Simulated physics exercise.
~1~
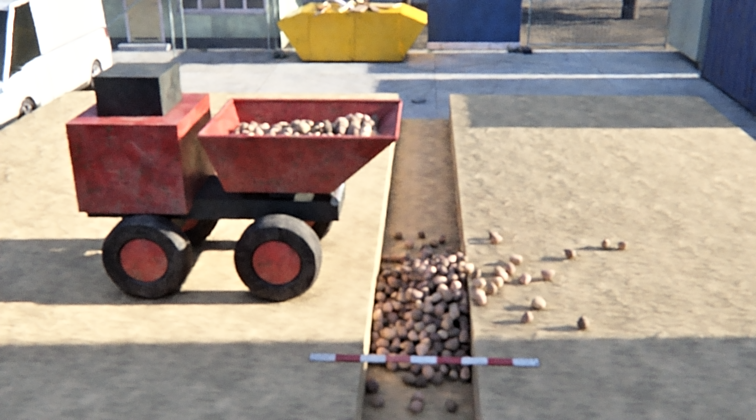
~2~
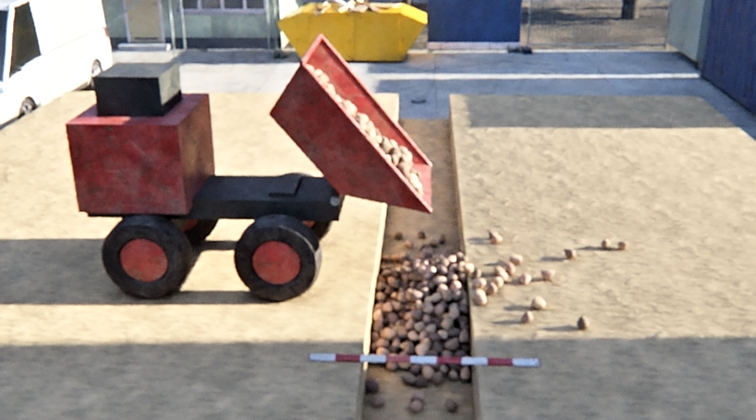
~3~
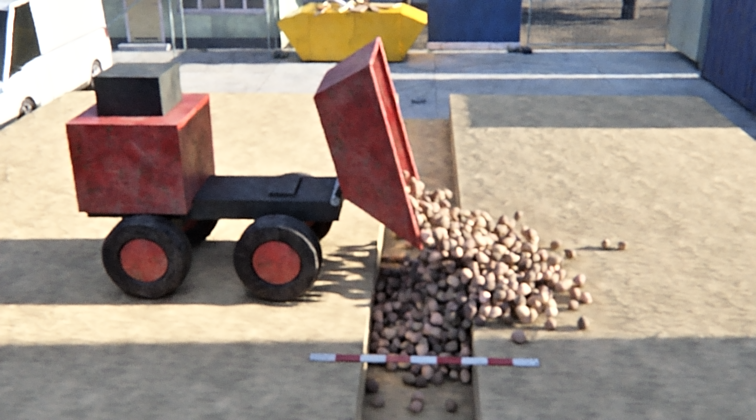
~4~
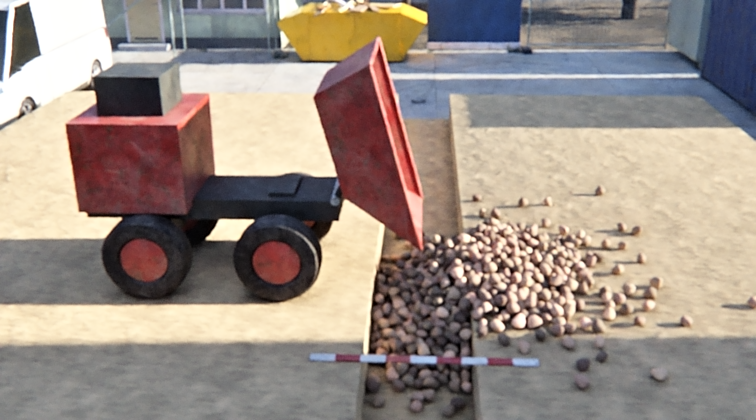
A red dumper tipping its skip steeply and pouring rounded cobbles onto a trench, the heap spilling across the ground beyond.
